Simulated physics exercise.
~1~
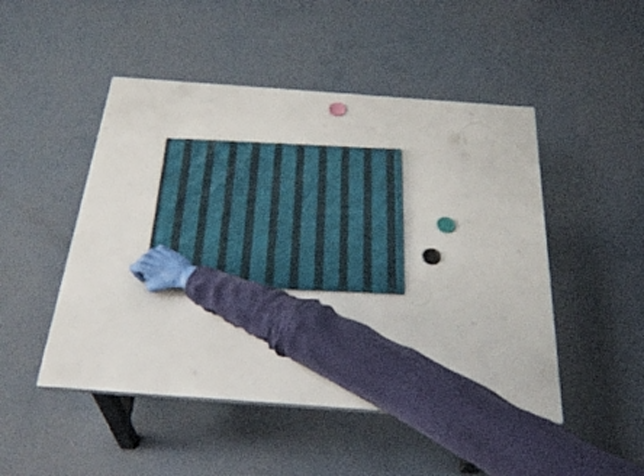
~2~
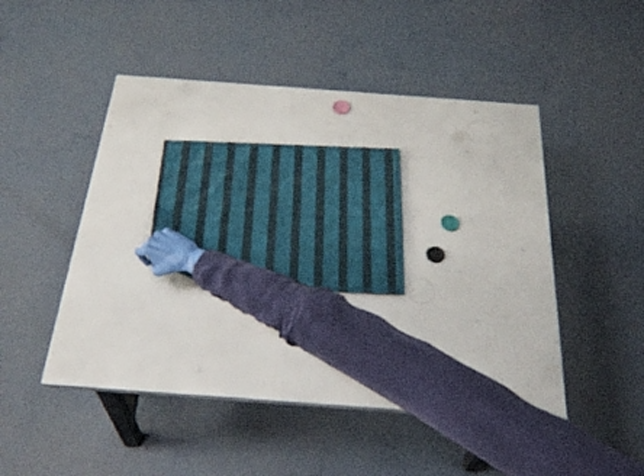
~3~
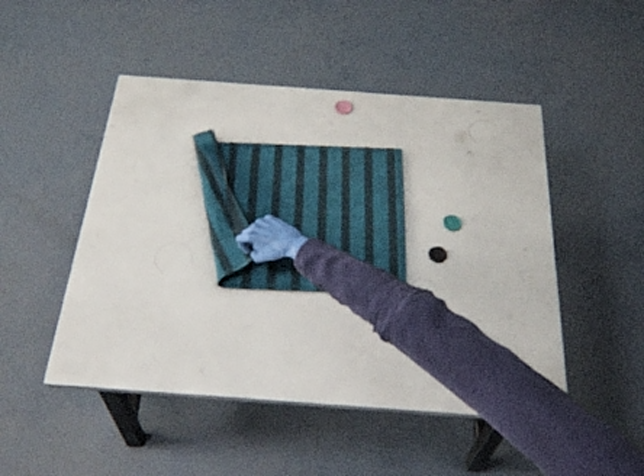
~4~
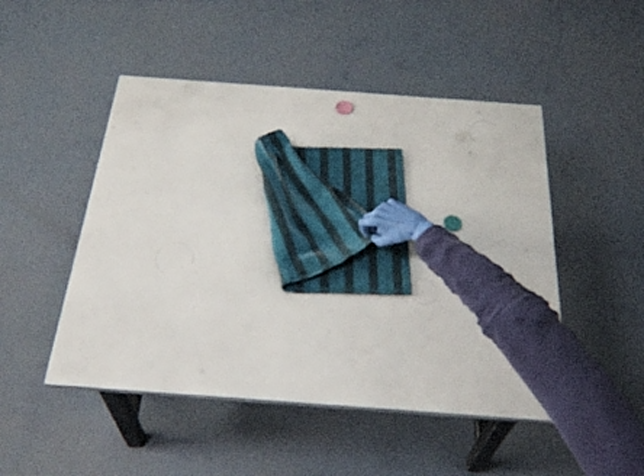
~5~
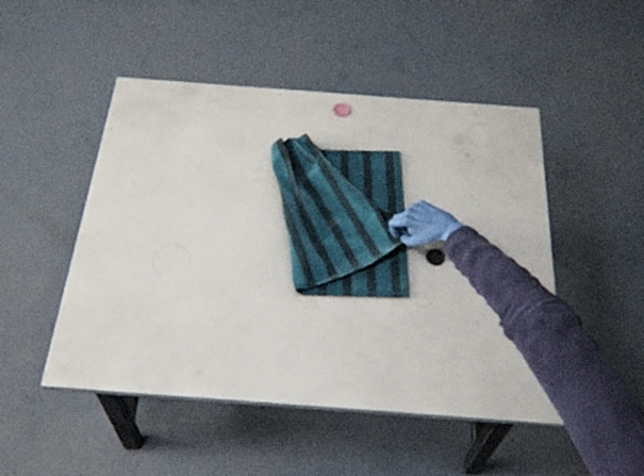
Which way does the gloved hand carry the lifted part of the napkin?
The lifted part of the napkin moves to the right, folding over the rest of the cloth.
